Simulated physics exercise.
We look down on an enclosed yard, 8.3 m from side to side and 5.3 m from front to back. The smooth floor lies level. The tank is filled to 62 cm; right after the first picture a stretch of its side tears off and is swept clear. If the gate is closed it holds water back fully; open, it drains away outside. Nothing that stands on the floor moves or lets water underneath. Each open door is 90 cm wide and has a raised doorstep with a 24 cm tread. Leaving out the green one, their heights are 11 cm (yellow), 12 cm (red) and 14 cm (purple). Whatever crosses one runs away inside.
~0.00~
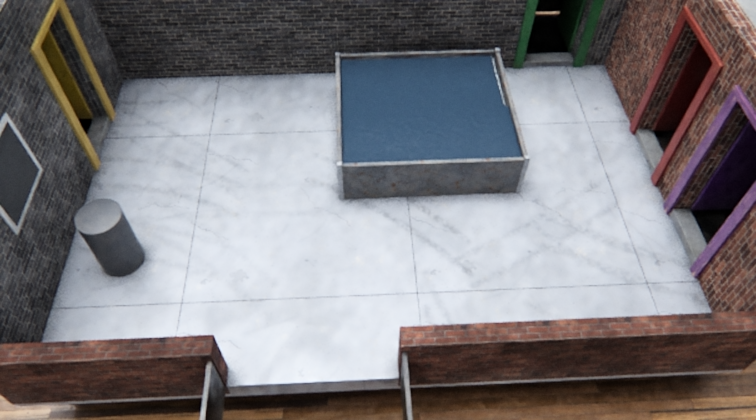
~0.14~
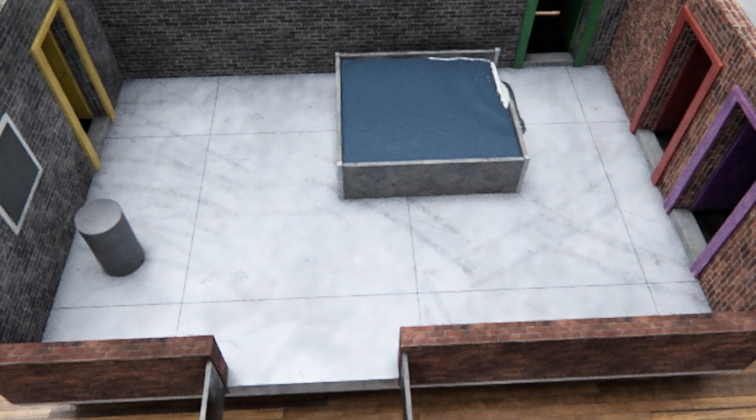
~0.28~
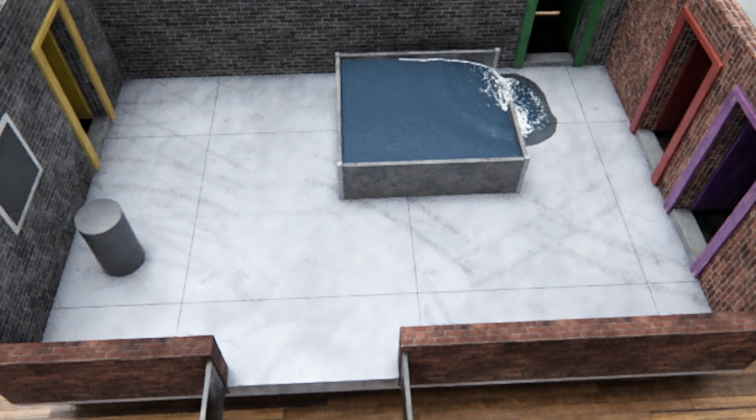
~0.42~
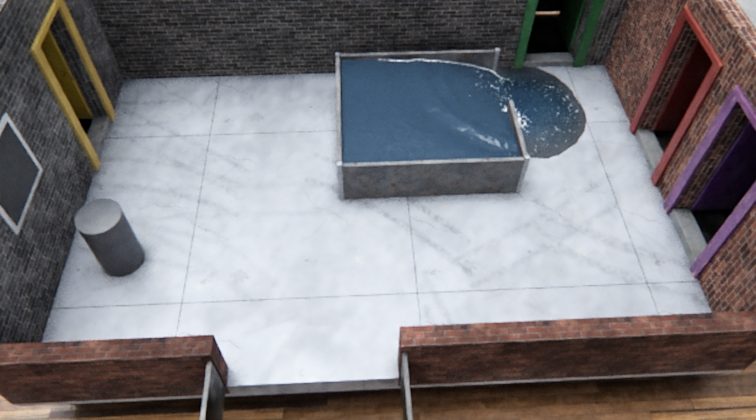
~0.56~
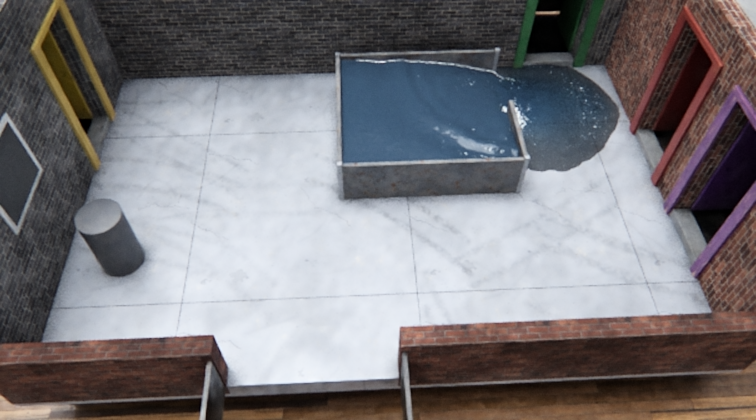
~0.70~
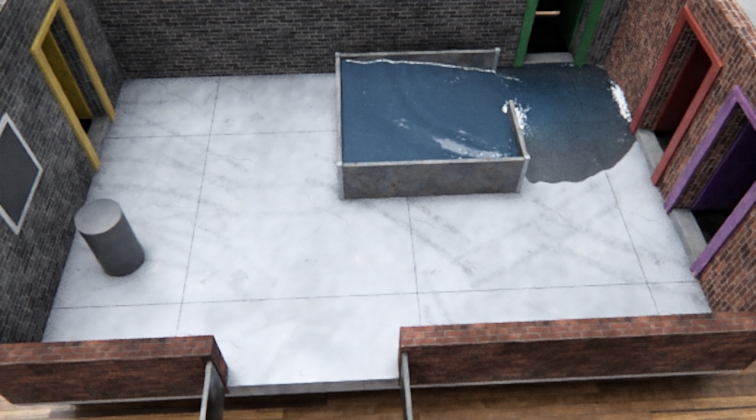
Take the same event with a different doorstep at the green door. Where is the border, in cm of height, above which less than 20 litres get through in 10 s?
About 32 cm.
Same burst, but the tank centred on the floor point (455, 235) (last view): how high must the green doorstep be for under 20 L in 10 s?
Then roughly 18 cm.
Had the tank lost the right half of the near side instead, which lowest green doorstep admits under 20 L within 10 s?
Then roughly 14.0 cm.
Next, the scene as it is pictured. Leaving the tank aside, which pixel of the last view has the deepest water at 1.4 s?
At about (595, 67).
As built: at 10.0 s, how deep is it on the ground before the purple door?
Roughly 7.5 cm deep.
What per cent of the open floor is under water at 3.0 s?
Near 25 per cent is wet.
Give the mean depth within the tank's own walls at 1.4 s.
About 48 cm.
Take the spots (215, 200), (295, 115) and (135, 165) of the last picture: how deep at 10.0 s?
Roughly 3, 1 and 5 cm, in turn.
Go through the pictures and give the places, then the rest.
The first picture shows still water, 62 cm deep, in the tank at (425, 107); the green door at (561, 17) is dry.
In the second picture, the gap is at (497, 98), the front 0.3 m out at a hidden place; the back of the tank holds 62 cm.
In the third picture, the gap is at (497, 100), the front 0.8 m out at (551, 125); the back of the tank holds 62 cm.
In the fourth picture, the front is at (580, 121), 1.3 m from the gap at (497, 101); 2.1 m2 of floor is wet, 62 cm left at the back.
In the fifth picture, the gap is at (497, 101), the front 1.9 m out at (614, 113); the back of the tank holds 62 cm.
In the sixth picture, water pours out at (497, 100) and has run 2.1 m, to (609, 76); about 6 cm deep outside, 62 cm at the back; water is at the green door at (561, 17).
After 1.4 s water covers 15 % of the floor, deepest (51 cm) near (595, 67); 19 cm at the green door, 8 litres in over its 11 cm doorstep.
After 3.0 s water covers 25 % of the floor, deepest (36 cm) near (585, 68); 30 cm at the green door, 184 litres in over its 11 cm doorstep.
After 10.0 s water covers 95 % of the floor, deepest (14 cm) near (725, 343); 13 cm at the green door, 467 litres in over its 11 cm doorstep.
At the green door as built, the water arrived by 0.6 s and peaked near 31 cm at 2.8 s.
Run again over the same 10 s with other heights there, 31 litres in over 29.5 cm, 10 litres over 34.5 cm. The limit of 20 litres is kept from about 32 cm up.
